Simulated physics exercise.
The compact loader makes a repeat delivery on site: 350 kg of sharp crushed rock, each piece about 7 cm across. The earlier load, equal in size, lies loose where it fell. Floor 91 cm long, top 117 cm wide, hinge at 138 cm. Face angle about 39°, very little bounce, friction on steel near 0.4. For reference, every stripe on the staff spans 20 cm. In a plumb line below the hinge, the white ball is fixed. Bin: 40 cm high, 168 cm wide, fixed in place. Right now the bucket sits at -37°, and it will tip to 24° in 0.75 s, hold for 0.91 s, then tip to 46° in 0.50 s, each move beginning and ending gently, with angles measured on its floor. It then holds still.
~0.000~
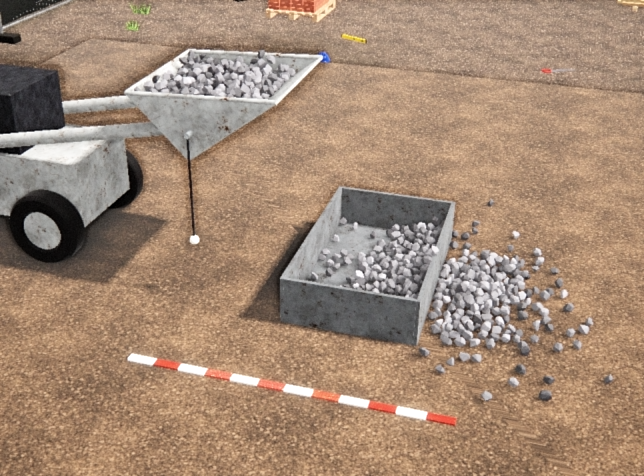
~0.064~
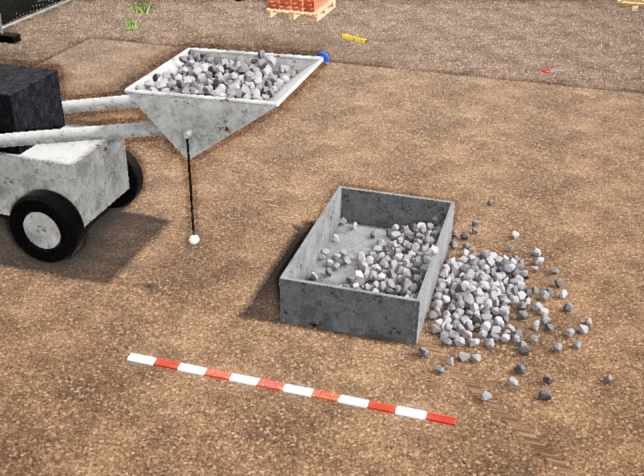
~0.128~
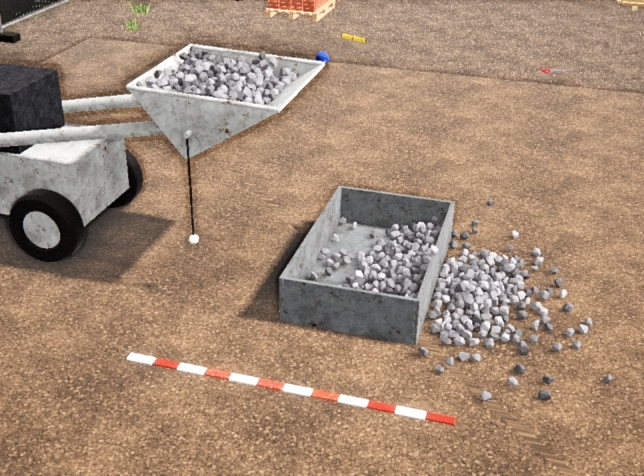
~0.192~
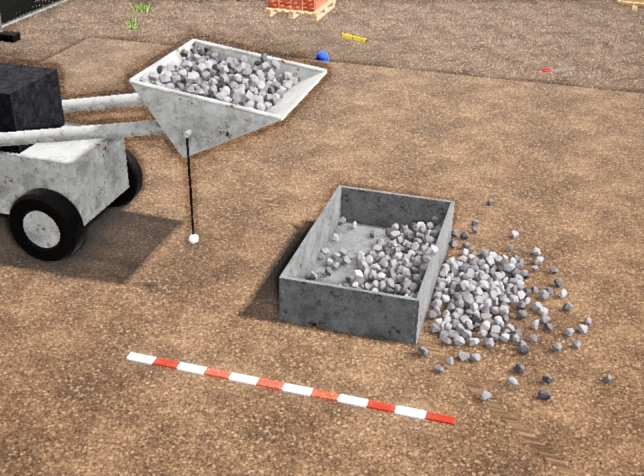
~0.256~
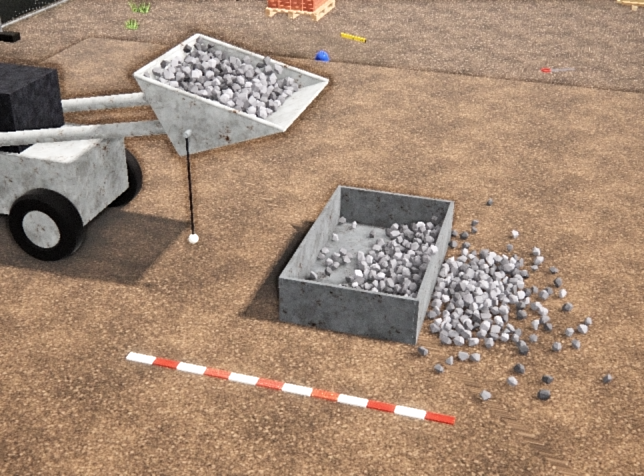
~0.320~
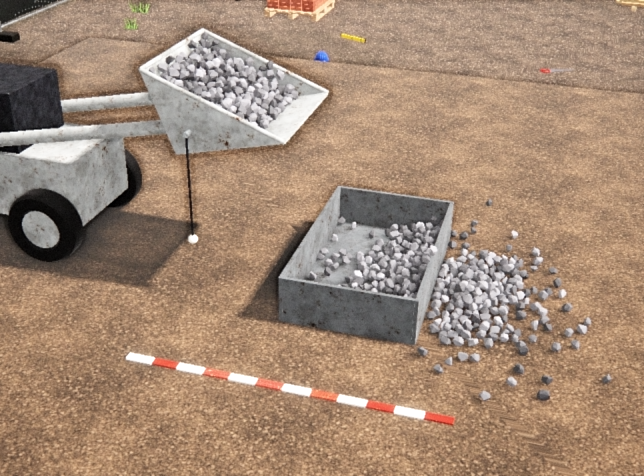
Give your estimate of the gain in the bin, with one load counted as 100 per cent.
61 %.
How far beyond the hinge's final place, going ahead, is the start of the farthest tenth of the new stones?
Around 130 cm.
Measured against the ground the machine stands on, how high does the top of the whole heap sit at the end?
Roughly 40 cm higher than the ground.
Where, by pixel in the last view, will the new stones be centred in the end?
Centre: Approx. (326, 258).
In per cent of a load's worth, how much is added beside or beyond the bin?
About 0 percent.
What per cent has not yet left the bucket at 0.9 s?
Near 100 per cent of the load is held.
After 0.6 s the floor is at 14°; in per cent of one load, 100 in the bucket, 62 in the bin, 38 beside or beyond the bin; the foremost stones are at (575, 331).
After 0.9 s the floor is at 24°; in per cent of one load, 99 in the bucket, 1 short of the bin, 62 in the bin, 38 beside or beyond the bin; the foremost stones are at (575, 331).
After 2.6 s the floor is at 46°; in per cent of one load, 0 in the bucket, 38 short of the bin, 123 in the bin, 38 beside or beyond the bin; the foremost stones are at (575, 331).
After 5.2 s the floor is at 46°; in per cent of one load, 0 in the bucket, 38 short of the bin, 123 in the bin, 38 beside or beyond the bin; the foremost stones are at (575, 331). Net gain in the bin, 61.
